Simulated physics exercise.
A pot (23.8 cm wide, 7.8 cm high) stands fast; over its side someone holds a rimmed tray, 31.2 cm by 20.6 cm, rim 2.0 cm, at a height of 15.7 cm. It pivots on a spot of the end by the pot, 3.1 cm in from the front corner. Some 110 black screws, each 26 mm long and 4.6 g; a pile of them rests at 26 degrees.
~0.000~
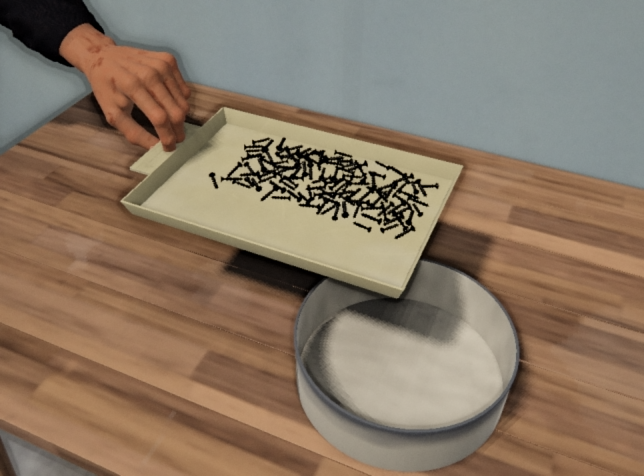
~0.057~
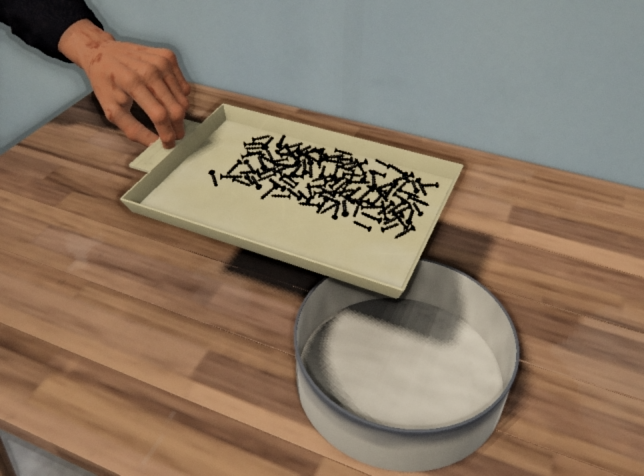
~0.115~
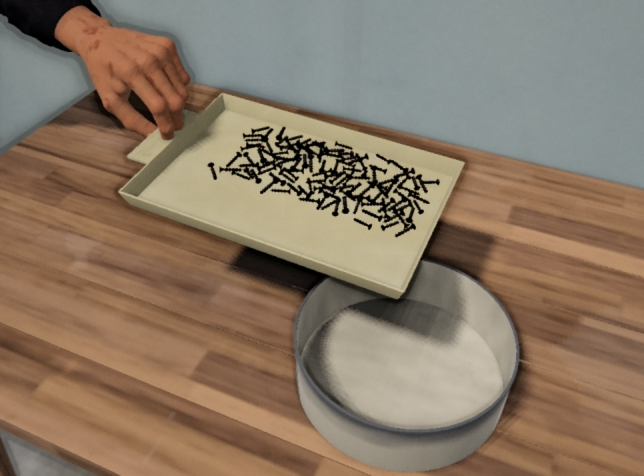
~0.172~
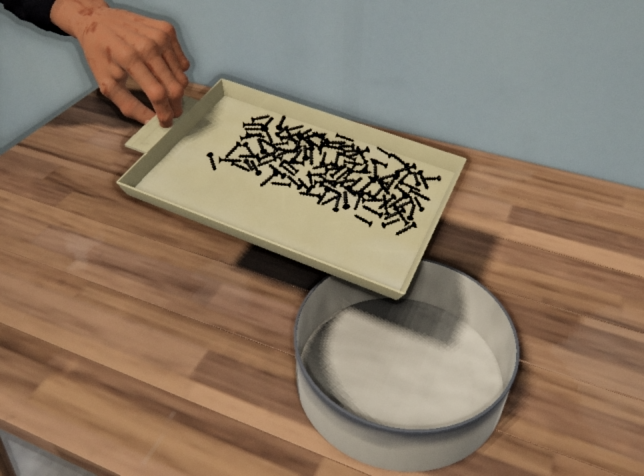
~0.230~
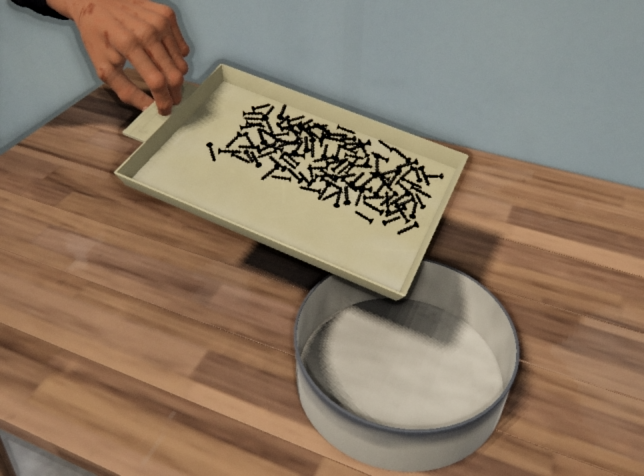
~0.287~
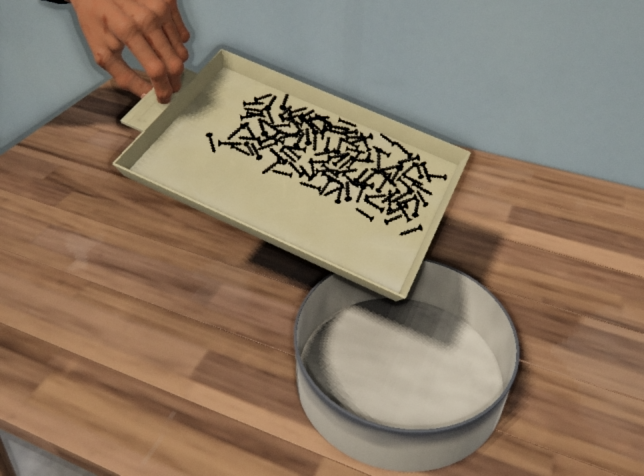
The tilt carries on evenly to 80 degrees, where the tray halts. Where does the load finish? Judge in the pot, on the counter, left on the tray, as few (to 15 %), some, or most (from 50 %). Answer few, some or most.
In the pot: Most; on the counter: Few; left on the tray: Few.
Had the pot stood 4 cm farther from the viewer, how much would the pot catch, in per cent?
In that case some 95 per cent.
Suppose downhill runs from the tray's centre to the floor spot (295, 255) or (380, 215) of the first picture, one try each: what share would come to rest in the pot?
About 90 and 45 per cent.
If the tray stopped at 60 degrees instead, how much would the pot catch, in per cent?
Then about 45 per cent.
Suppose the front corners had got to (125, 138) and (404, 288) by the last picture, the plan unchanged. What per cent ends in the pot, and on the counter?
Pot 80, counter 10.
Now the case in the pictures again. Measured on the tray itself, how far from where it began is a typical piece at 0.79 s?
About 12 cm.
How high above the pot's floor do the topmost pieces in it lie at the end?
Roughly 2.0 cm.
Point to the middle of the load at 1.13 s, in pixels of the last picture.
At about (411, 284).
After 0.79 s, tilt 45 degrees; the tray holds 100 %, the pot 0 %.
After 1.13 s, tilt 66 degrees; the tray holds 70 %, the pot 30 %.
Then, at 1.56 s, tilt 80 degrees; the tray holds 15 %, the pot 75 %.
By 2.5 s all is still; pot 95 %, counter 0 %, tray 5 %.
